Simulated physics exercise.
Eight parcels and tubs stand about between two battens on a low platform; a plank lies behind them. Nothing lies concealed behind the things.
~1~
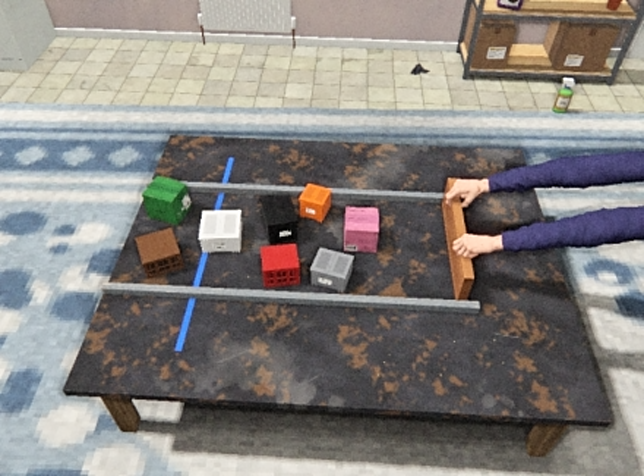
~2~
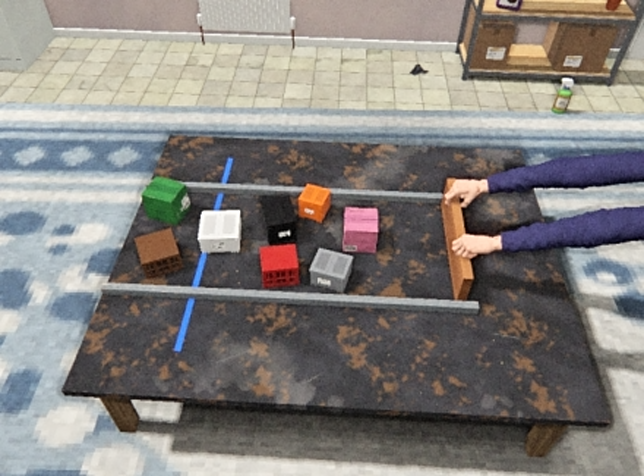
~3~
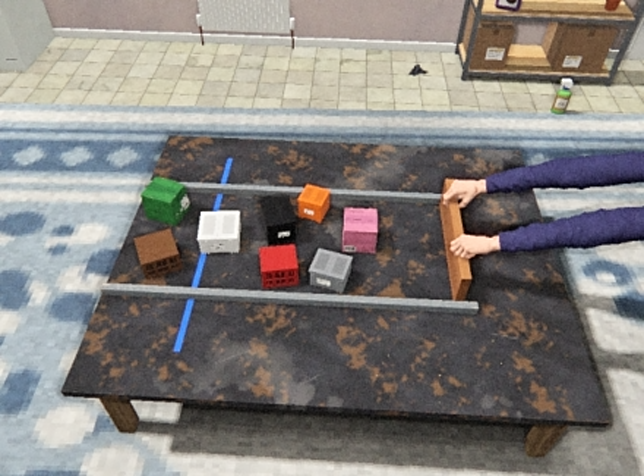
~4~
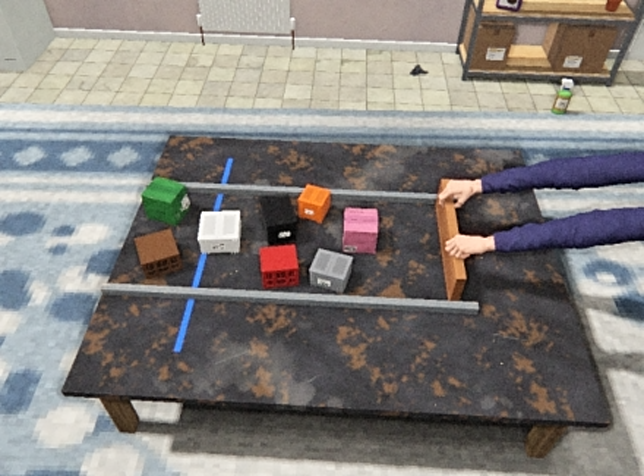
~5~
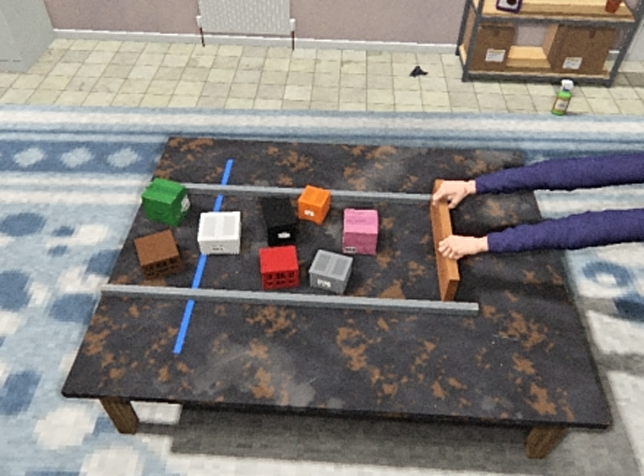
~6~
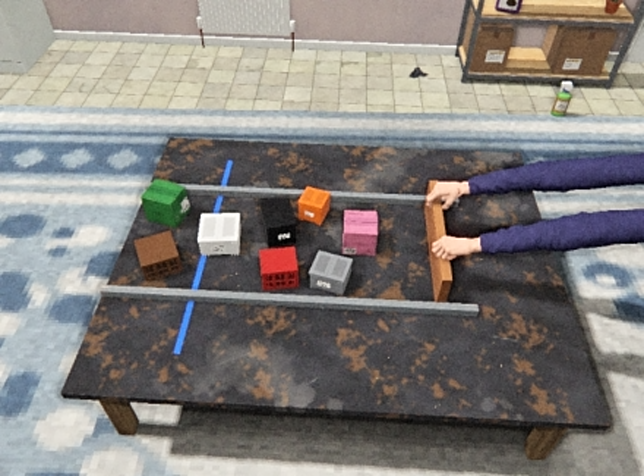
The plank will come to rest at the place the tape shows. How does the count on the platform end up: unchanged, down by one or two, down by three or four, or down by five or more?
The push is going to send one or two over the edge.
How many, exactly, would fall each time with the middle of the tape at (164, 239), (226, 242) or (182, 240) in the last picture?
Counts per try: 5; 0; 3.
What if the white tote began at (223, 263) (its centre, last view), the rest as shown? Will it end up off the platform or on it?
Result: It falls away.
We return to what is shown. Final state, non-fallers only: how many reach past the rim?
So the number is 2.
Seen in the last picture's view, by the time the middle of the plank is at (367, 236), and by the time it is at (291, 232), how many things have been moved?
By the first moment it's 1, by the second it's 6.
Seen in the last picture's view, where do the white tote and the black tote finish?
Near (125, 233) and (166, 212).
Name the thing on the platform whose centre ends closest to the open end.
White tote.
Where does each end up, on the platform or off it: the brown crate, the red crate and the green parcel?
The brown crate drops away; the red crate stays put; the green parcel stays put.
A little later, none off yet; green parcel at rest near (166, 203); brown crate at rest near (158, 256); white tote at rest near (220, 234).
Next, none off yet; green parcel shifted a little near (161, 202); brown crate shifted a little near (136, 263); white tote shifted about its own width near (168, 233).
When it is over, the number that fall off is one or two; down, brown crate.
